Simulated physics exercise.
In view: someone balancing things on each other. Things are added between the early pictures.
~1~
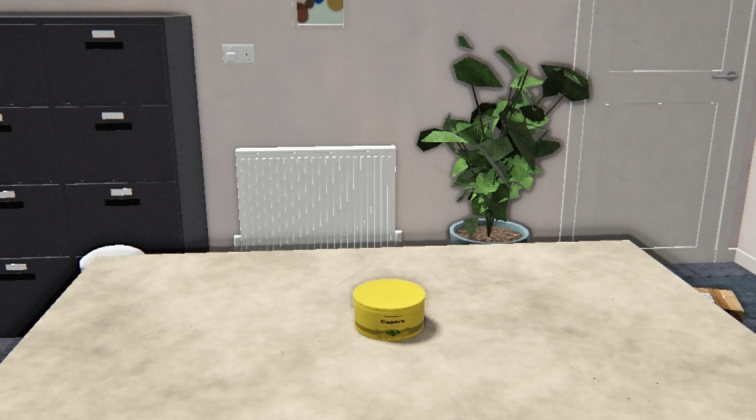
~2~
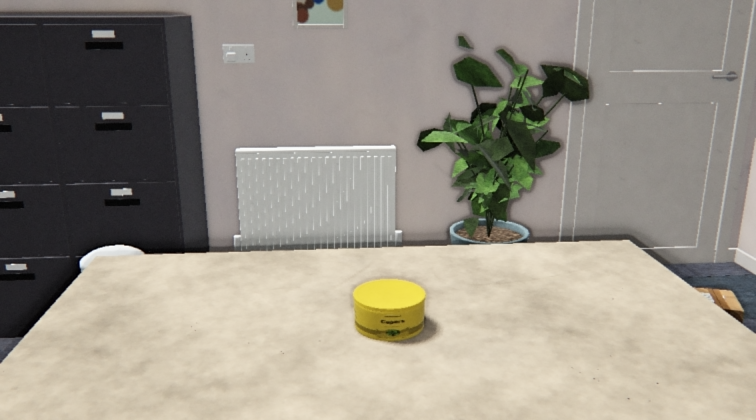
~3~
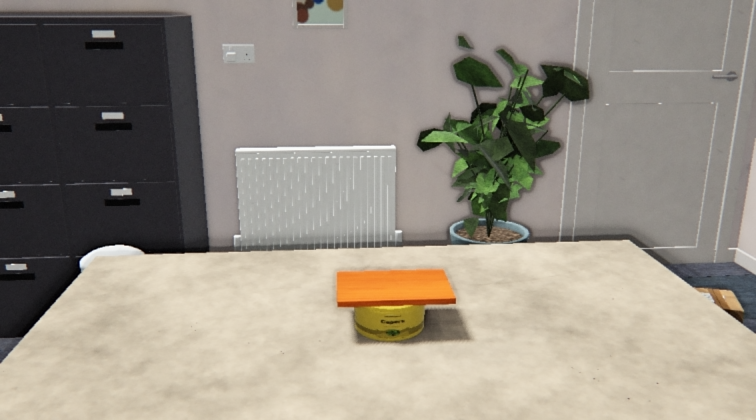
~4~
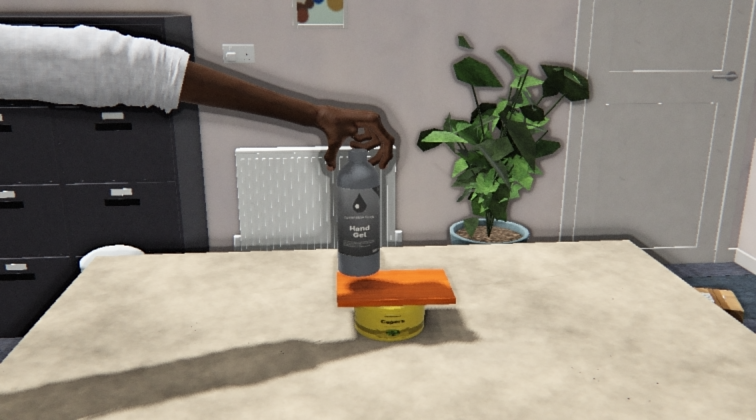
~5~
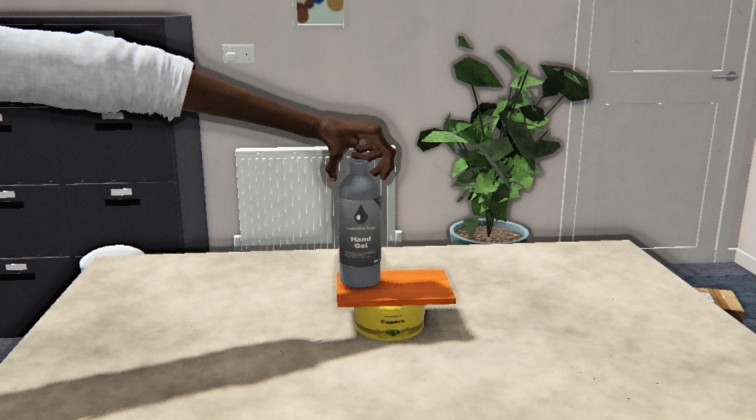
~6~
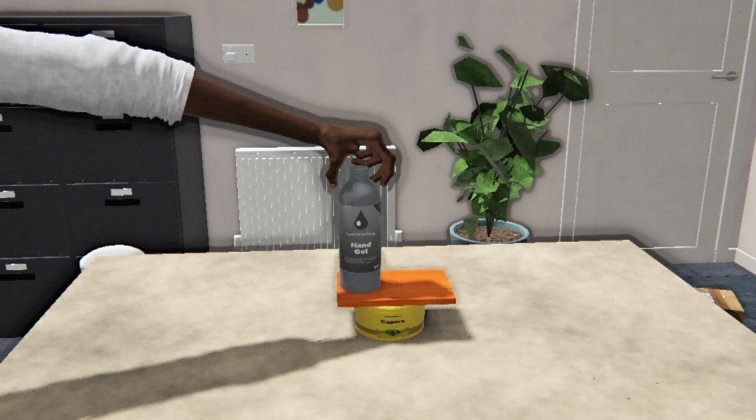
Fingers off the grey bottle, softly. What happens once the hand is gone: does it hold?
Outcome: The pile stays up.
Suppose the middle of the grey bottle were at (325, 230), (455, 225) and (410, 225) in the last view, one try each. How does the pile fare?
First, it gives way; second, it loses its balance; third, it keeps its balance.
Then, 0.90 s after the last picture, nothing has stirred.
Then, 2.00 s after the last picture, grey bottle resting near (360, 229).
At rest, all 3 in place. Seen from the same camera at the end, grey bottle near (360, 228). The pile holds.
